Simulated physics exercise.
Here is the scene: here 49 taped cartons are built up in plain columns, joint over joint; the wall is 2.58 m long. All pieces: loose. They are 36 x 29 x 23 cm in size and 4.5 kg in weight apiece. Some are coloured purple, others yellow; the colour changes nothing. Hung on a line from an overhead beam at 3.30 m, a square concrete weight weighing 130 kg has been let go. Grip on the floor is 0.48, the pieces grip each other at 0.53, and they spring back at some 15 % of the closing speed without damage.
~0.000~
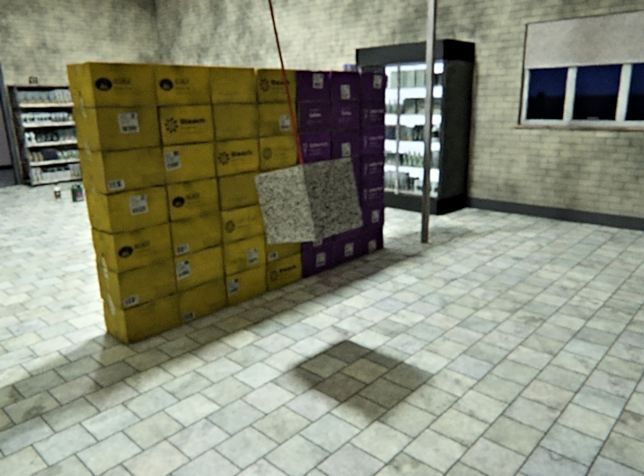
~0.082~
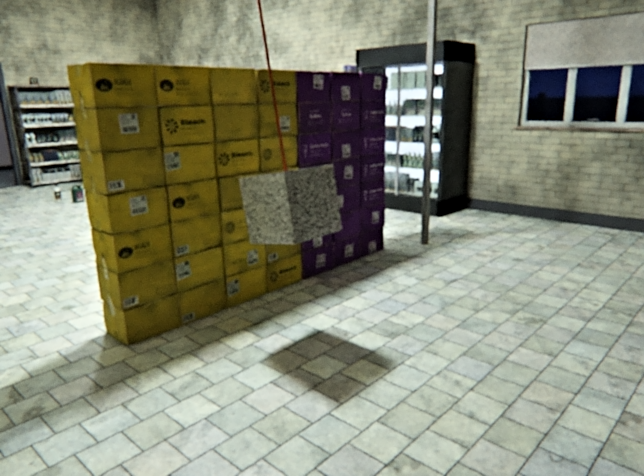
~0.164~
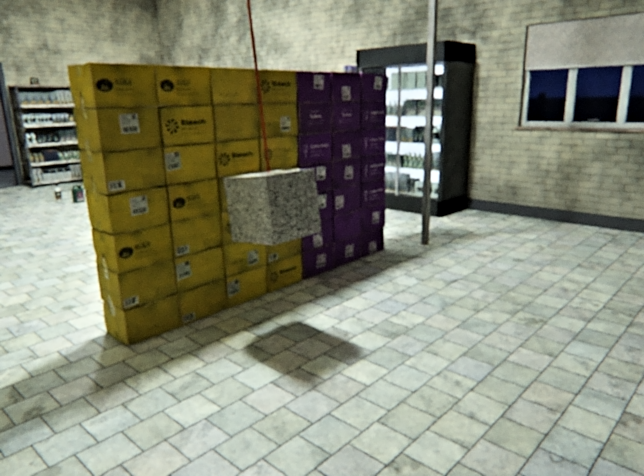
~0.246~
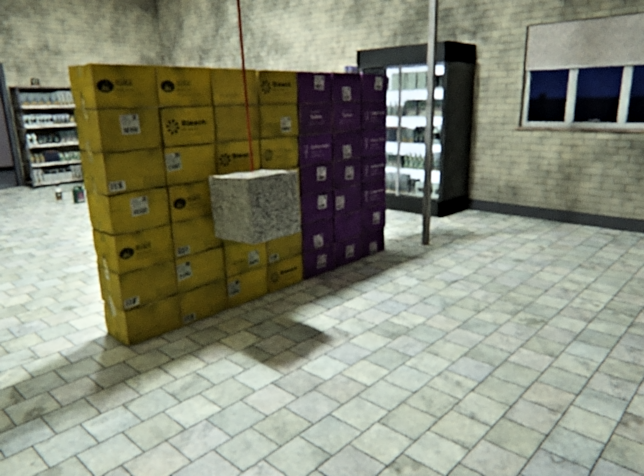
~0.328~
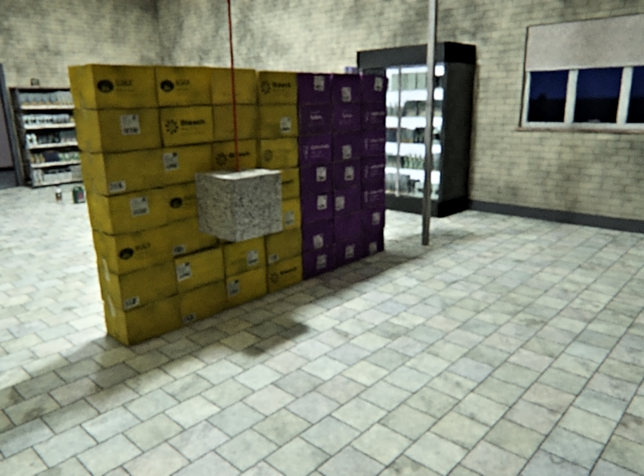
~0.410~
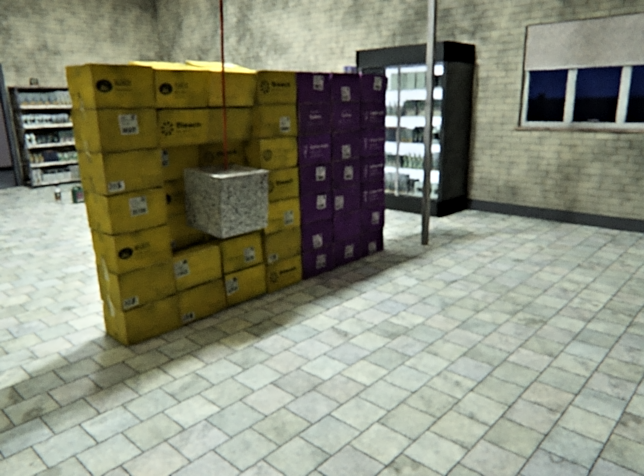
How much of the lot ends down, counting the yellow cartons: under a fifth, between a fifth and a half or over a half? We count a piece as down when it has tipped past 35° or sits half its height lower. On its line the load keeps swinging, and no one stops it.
Lab note: Down count is within a fifth to a half of them.
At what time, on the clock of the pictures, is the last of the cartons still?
That comes at about 2.5 s.
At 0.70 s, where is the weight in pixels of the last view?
It should be near pixel (196, 184).
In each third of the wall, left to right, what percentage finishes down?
Left third 40 percent, middle third 30 percent, right third 0 percent.
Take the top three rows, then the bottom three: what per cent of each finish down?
30 % and 10 %.
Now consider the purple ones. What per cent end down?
The purple group ends with 0% down.
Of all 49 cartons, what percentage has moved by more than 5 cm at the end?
It is 25 per cent.
Around 0.70 s, line 13° past plumb; 11 of the 28 yellow cartons down (11 of 49 in all colours); top yellow carton unmoved.
Around 1.28 s, line 16° past plumb; 11 of the 28 yellow cartons down (11 of 49 in all colours); top yellow carton unmoved.
Finally (2.6 s), line 16° before plumb; 11 of the 28 yellow cartons down (11 of 49 in all colours); top yellow carton unmoved; top purple carton unmoved. That is 39 per cent. Seen by the last camera, middles, top yellow carton near (265, 88), top purple carton near (300, 88).
